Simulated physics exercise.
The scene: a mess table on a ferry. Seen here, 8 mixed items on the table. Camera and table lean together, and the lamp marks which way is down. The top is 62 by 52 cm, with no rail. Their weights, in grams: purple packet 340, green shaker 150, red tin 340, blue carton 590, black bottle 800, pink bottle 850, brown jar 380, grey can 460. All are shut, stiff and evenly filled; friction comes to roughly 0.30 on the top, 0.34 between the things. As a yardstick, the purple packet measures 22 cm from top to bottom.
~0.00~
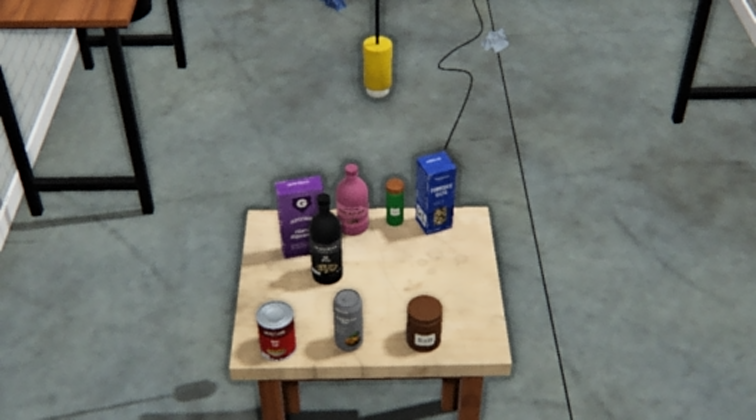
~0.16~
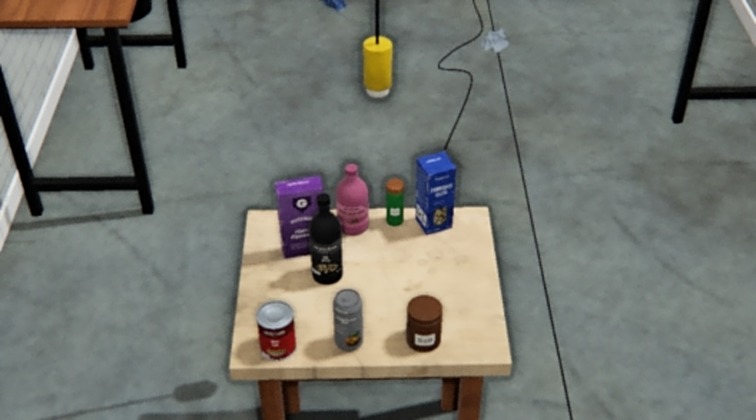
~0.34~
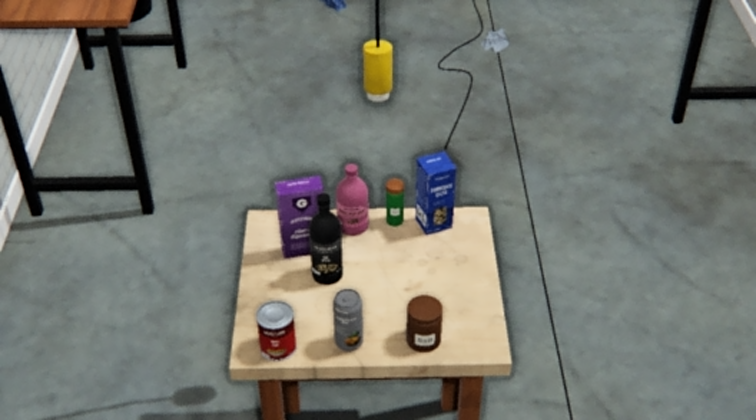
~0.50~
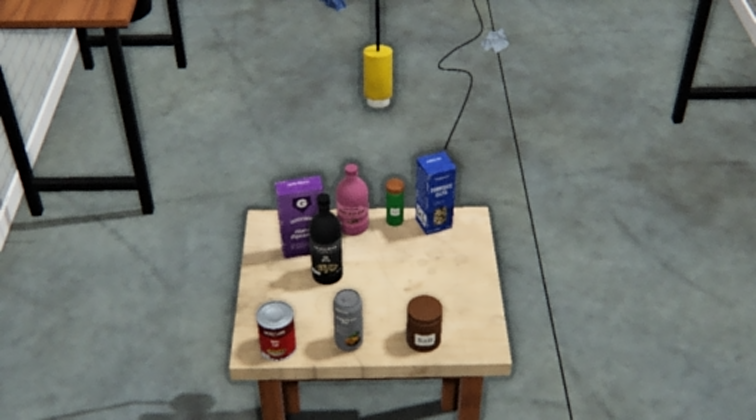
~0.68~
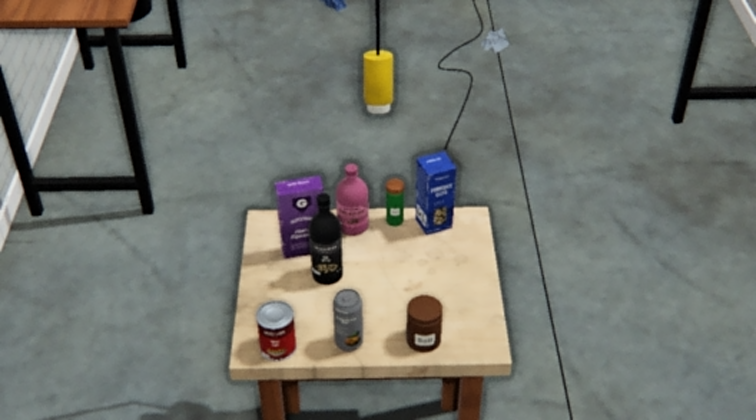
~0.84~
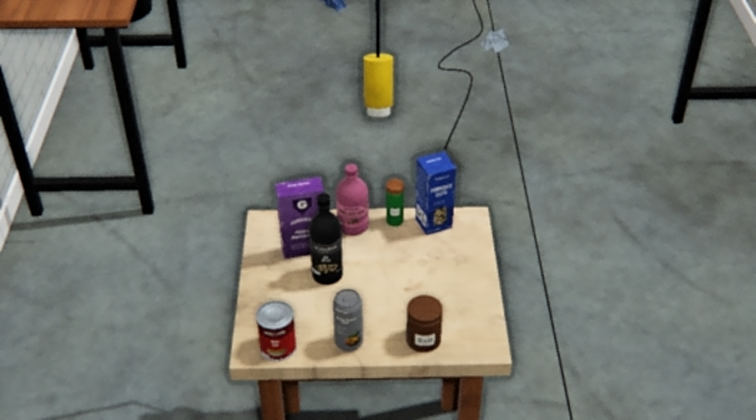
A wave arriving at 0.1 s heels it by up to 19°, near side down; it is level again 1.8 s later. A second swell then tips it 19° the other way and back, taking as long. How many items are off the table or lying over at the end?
In all, at least three.
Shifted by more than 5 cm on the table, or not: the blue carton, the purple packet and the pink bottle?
The blue carton stays put; the purple packet leaves its spot; the pink bottle holds its spot.
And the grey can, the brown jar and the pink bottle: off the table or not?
The grey can finishes off the table; the brown jar ends on the table; the pink bottle ends on the table.
By 1.24 s, floor tilted 16°, near side down; purple packet rocked 30° off its seat near (307, 237); green shaker 3 cm from its spot near (395, 210); black bottle rocked 21° off its seat.
By 1.64 s, floor tilted 4°, near side down; grey can now off the table; purple packet on its side near (288, 282); green shaker 4 cm from its spot near (395, 213).
By 1.94 s, boat level; purple packet on its side near (250, 290); green shaker 4 cm from its spot near (395, 213); black bottle on its side.
By 3.04 s, floor tilted 16°, far side down; purple packet on its side near (242, 288); black bottle on its side; blue carton 3 cm from its spot.
When it is over (4.2 s), off the table, grey can; lying over on the table, purple packet and black bottle; the other 5 within 5 cm of the start. In the last view, purple packet near (242, 284), green shaker near (395, 203).
